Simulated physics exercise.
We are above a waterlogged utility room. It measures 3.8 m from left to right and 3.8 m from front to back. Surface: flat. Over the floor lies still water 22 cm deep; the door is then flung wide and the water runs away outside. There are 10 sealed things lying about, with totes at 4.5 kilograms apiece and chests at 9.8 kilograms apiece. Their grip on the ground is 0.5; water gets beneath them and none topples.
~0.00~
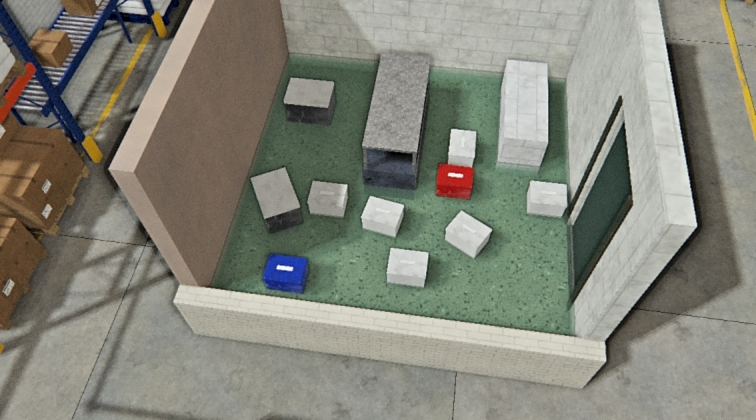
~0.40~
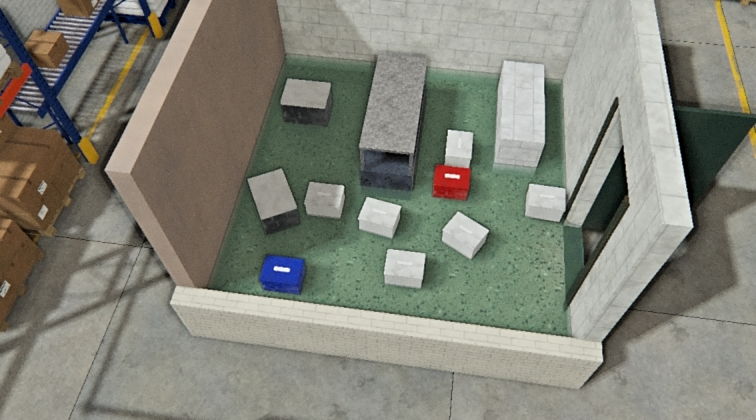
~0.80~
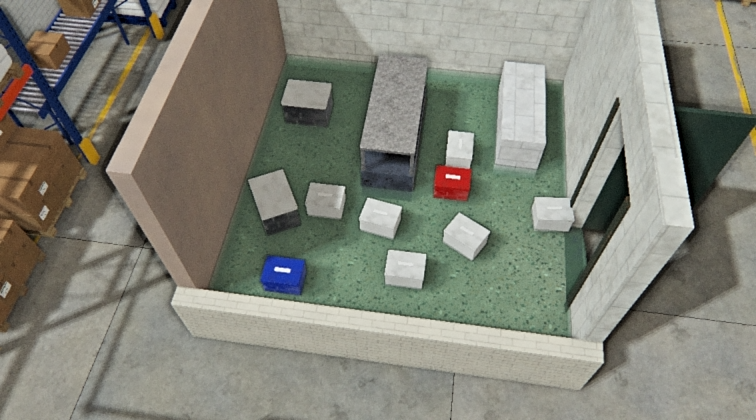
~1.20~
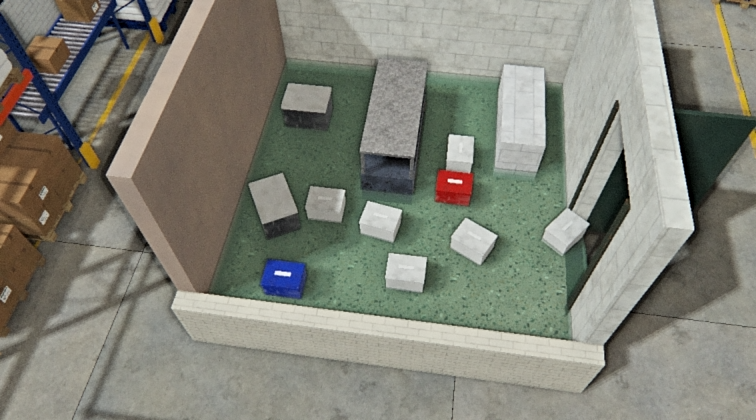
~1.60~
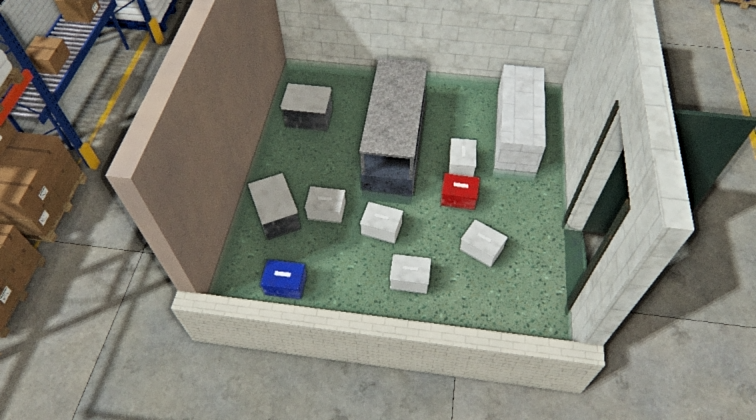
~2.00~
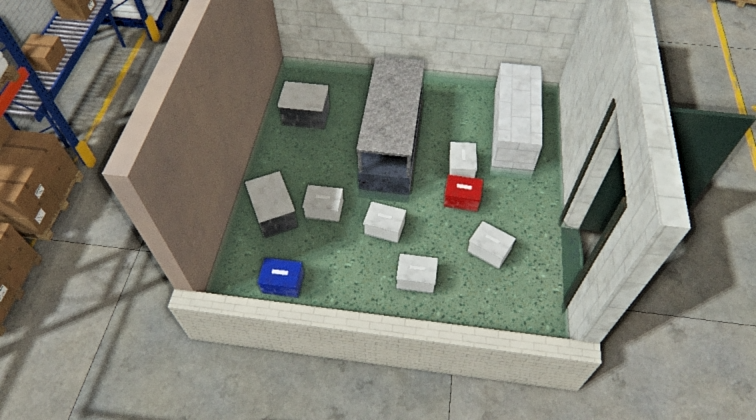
A dark door in the right wall of a flooded room swung open, and a pale box beside it slid into the doorway and out of sight, while the red tote and nearby boxes drifted slightly.
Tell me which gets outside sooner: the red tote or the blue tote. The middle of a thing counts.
The red one is outside sooner.
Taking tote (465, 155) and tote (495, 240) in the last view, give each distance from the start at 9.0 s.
Respectively: Gone out and washed out.
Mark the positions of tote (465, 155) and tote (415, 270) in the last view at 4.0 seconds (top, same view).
First near (492, 184), second near (471, 279).
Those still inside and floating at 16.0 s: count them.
The count is 3.
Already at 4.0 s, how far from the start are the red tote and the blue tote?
Roughly 80 and 30 cm.
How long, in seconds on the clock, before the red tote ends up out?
Estimate: Close to 5.5 s.
After 4.0 s the red tote is near (512, 212), 0.8 m from its start, afloat; the blue tote is near (312, 282), 0.3 m from its start, afloat; 2 of 10 are out; 8 afloat.
After 9.0 s the red tote has gone out (at 5.4 s); the blue tote is near (369, 294), 0.9 m from its start, afloat; 6 of 10 are out; 4 afloat.
After 16.0 s the red tote has gone out (at 5.4 s); the blue tote is near (515, 306), 2.4 m from its start, afloat; 7 of 10 are out; 3 afloat.
After 20.0 s the red tote has gone out (at 5.4 s); the blue tote has gone out (at 19.4 s); 8 of 10 are out; 2 afloat.
